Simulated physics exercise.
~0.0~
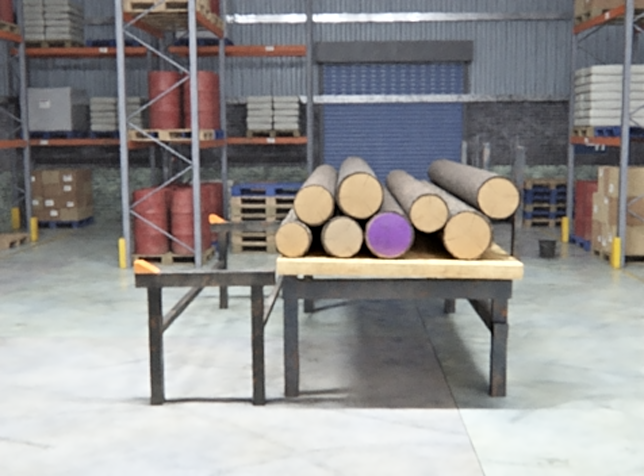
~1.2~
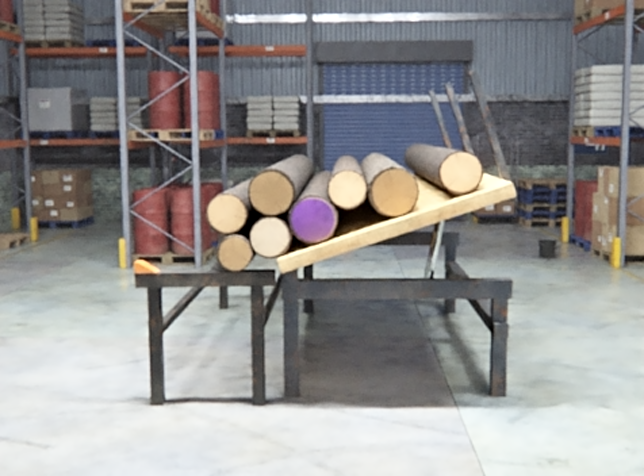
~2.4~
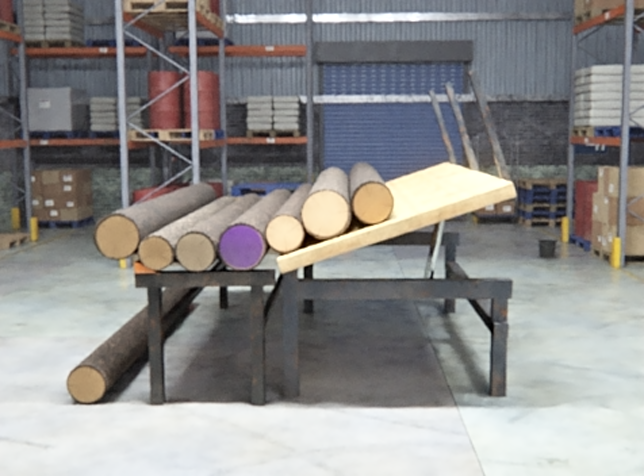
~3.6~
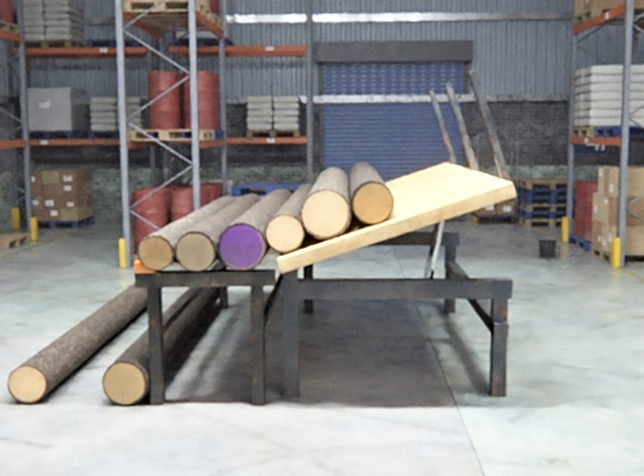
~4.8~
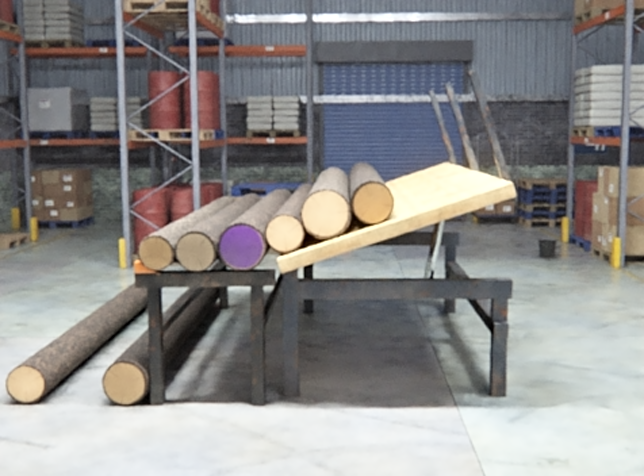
A dark metal stand with a pale wooden deck sits in a warehouse, seen from the front, with a lower rack joined on its left and tall shelves of red drums and boxes behind. Eight timber poles lie piled on the deck, their round ends facing us, one of them purple. The deck tips up on its right side, and the poles roll left toward the rack. Two plain poles drop off the rack's left end to the floor. The purple one comes to rest on the rack among the others, while some poles stay leaning on the tilted deck.
